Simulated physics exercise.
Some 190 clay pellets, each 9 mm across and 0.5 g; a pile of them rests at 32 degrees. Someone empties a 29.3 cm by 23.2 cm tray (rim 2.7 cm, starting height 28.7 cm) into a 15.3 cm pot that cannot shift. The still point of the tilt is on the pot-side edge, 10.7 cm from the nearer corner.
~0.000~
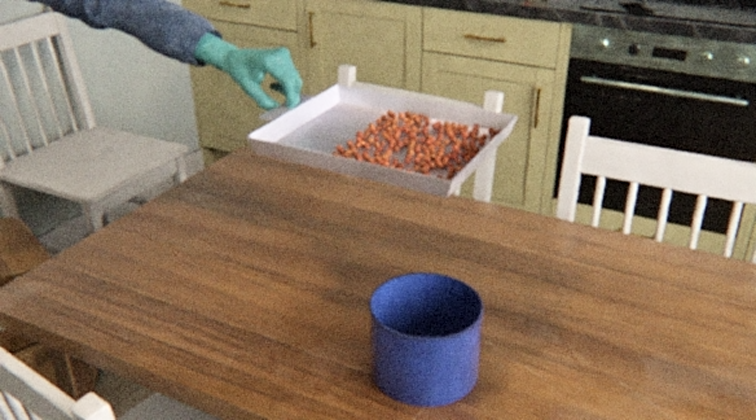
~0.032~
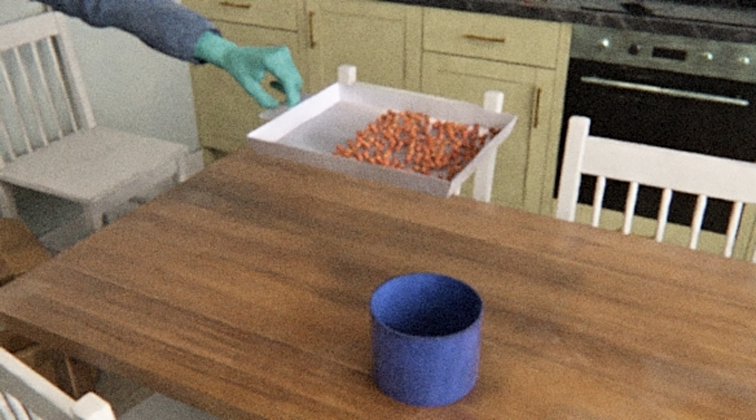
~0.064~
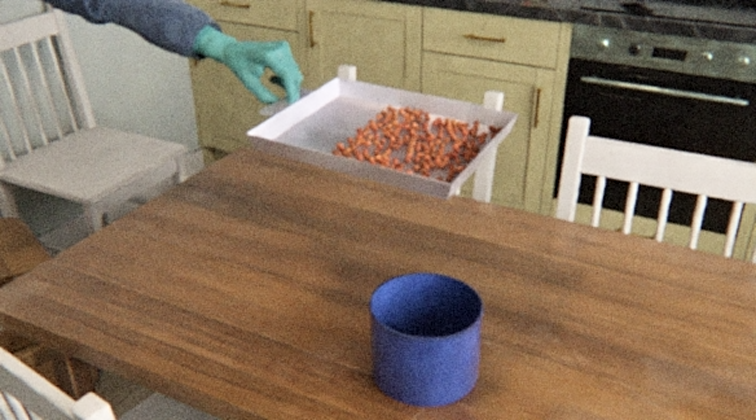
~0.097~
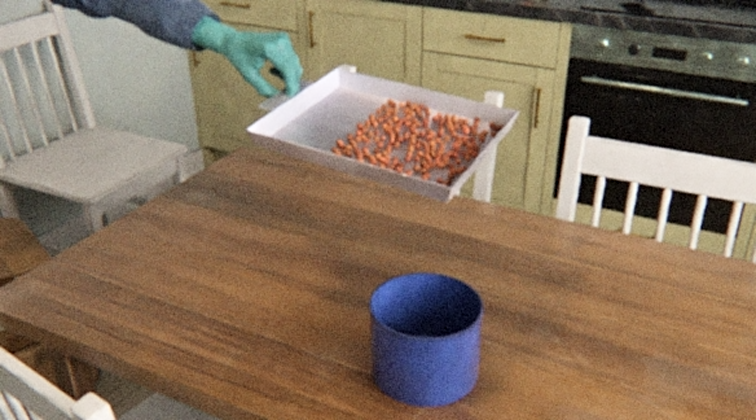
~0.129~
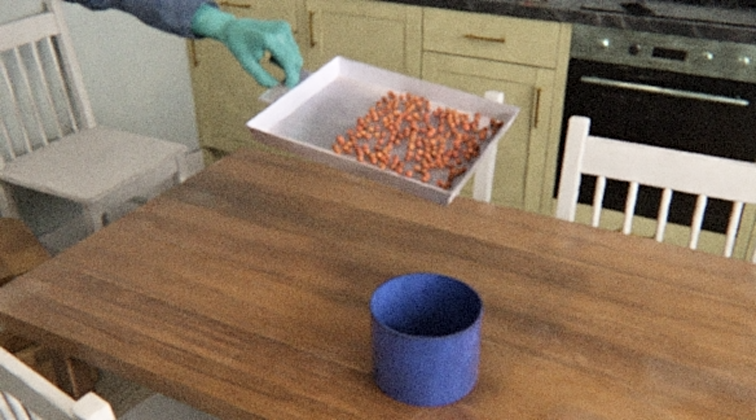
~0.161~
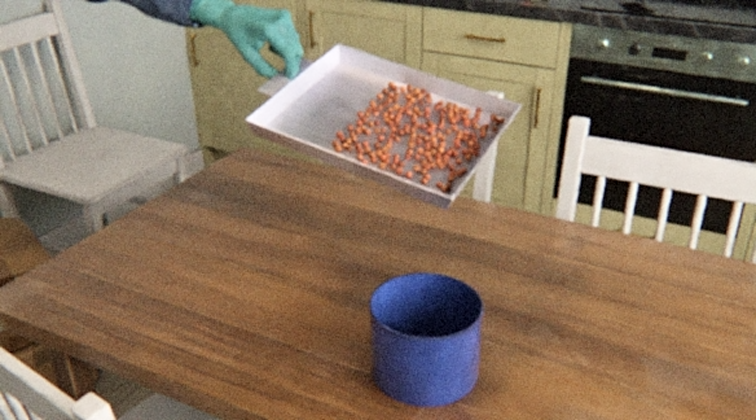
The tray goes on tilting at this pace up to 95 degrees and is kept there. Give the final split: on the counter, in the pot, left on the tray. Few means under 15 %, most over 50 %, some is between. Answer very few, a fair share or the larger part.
Counter very few, pot the larger part, tray very few.
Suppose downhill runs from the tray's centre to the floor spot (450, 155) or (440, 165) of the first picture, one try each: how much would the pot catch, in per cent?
Some 0 and 40 per cent.
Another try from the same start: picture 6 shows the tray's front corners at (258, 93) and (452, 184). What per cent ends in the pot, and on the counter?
Pot 30, counter 70.
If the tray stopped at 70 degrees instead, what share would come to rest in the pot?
It would be near 40 per cent.
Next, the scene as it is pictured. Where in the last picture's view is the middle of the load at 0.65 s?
At about (437, 206).
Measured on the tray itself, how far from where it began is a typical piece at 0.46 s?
Some 7 cm.
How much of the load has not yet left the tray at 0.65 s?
About 90 per cent.
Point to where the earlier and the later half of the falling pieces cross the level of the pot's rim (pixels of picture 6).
First near (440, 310), later near (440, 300).
After 0.46 s, tilt 54 degrees; the tray holds 100 %, the pot 0 %.
After 0.65 s, tilt 80 degrees; the tray holds 90 %, the pot 0 %.
Then, at 0.97 s, tilt 95 degrees; the tray holds 10 %, the pot 80 %.
At rest (1.8 s), counter 0 %, pot 100 %, tray 0 %.
